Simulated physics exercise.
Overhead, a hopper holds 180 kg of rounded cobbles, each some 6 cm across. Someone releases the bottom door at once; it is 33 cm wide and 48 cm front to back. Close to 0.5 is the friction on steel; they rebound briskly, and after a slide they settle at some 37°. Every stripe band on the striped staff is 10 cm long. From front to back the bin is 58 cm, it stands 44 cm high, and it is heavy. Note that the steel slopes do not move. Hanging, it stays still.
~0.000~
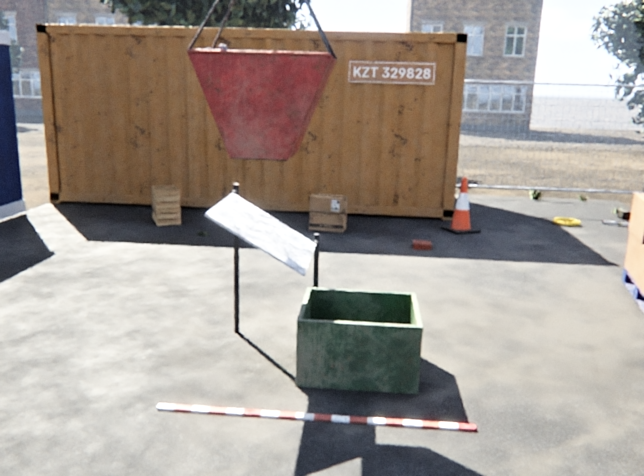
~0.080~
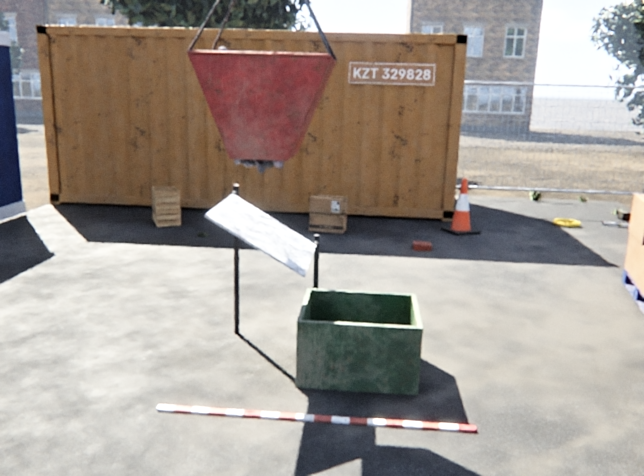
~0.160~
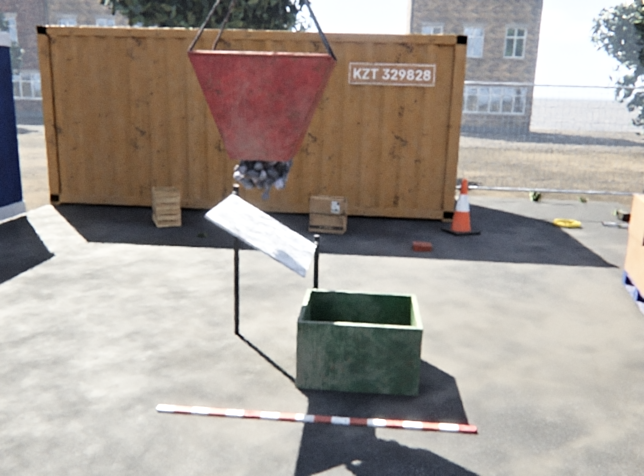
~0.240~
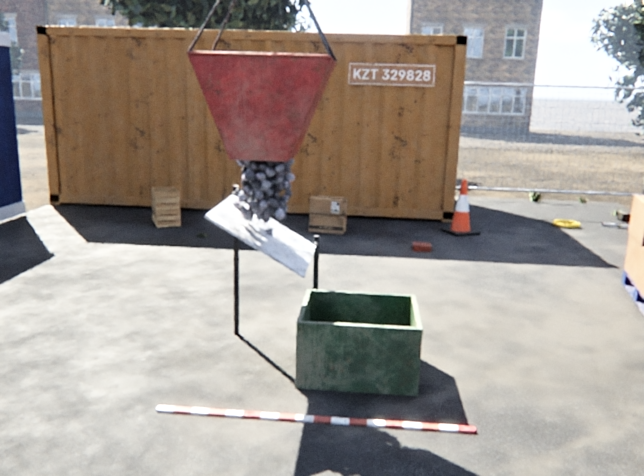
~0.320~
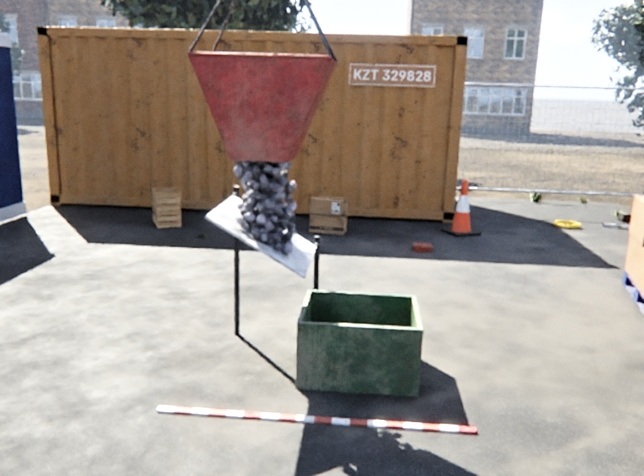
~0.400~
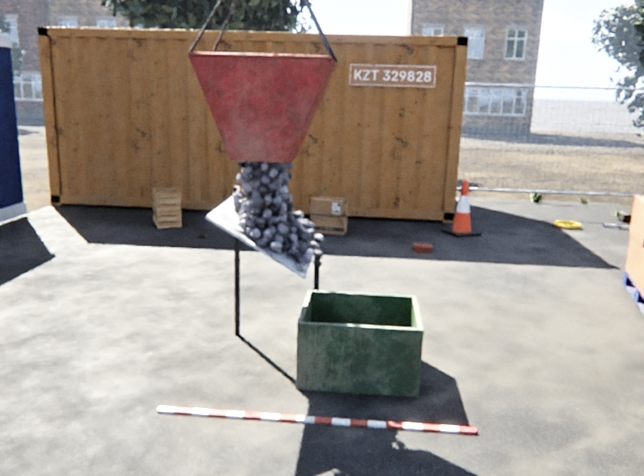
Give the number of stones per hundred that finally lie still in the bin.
Some 55 per hundred.
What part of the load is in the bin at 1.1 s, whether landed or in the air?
45 %.
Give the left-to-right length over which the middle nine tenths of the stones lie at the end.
Horizontal spread approx 100 cm.
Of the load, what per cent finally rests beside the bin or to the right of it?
40 in a hundred, roughly.
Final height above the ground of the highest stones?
They end up some 32 centimetres high.
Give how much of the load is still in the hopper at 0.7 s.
Close to 20 percent has not yet come out.
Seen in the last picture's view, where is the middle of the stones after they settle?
Around (375, 361).
After 0.7 s, 18 % in the hopper, 37 % on the steel, 17 % falling or lying left of the bin, 19 % falling or lying in the bin, 9 % falling or lying beside or right of the bin; the stones farthest right are at (406, 334).
After 1.1 s, 0 % in the hopper, 20 % on the steel, 7 % falling or lying left of the bin, 43 % falling or lying in the bin, 30 % falling or lying beside or right of the bin; the stones farthest right are at (475, 357).
After 1.7 s, 0 % in the hopper, 4 % falling or lying left of the bin, 55 % falling or lying in the bin, 40 % falling or lying beside or right of the bin; the stones farthest right are at (529, 355).
After 2.6 s, 0 % in the hopper, 5 % falling or lying left of the bin, 55 % falling or lying in the bin, 40 % falling or lying beside or right of the bin; the stones farthest right are at (542, 343).
After 4.5 s, 0 % in the hopper, 5 % left of the bin, 55 % in the bin, 40 % beside or right of the bin; the stones farthest right are at (542, 343).
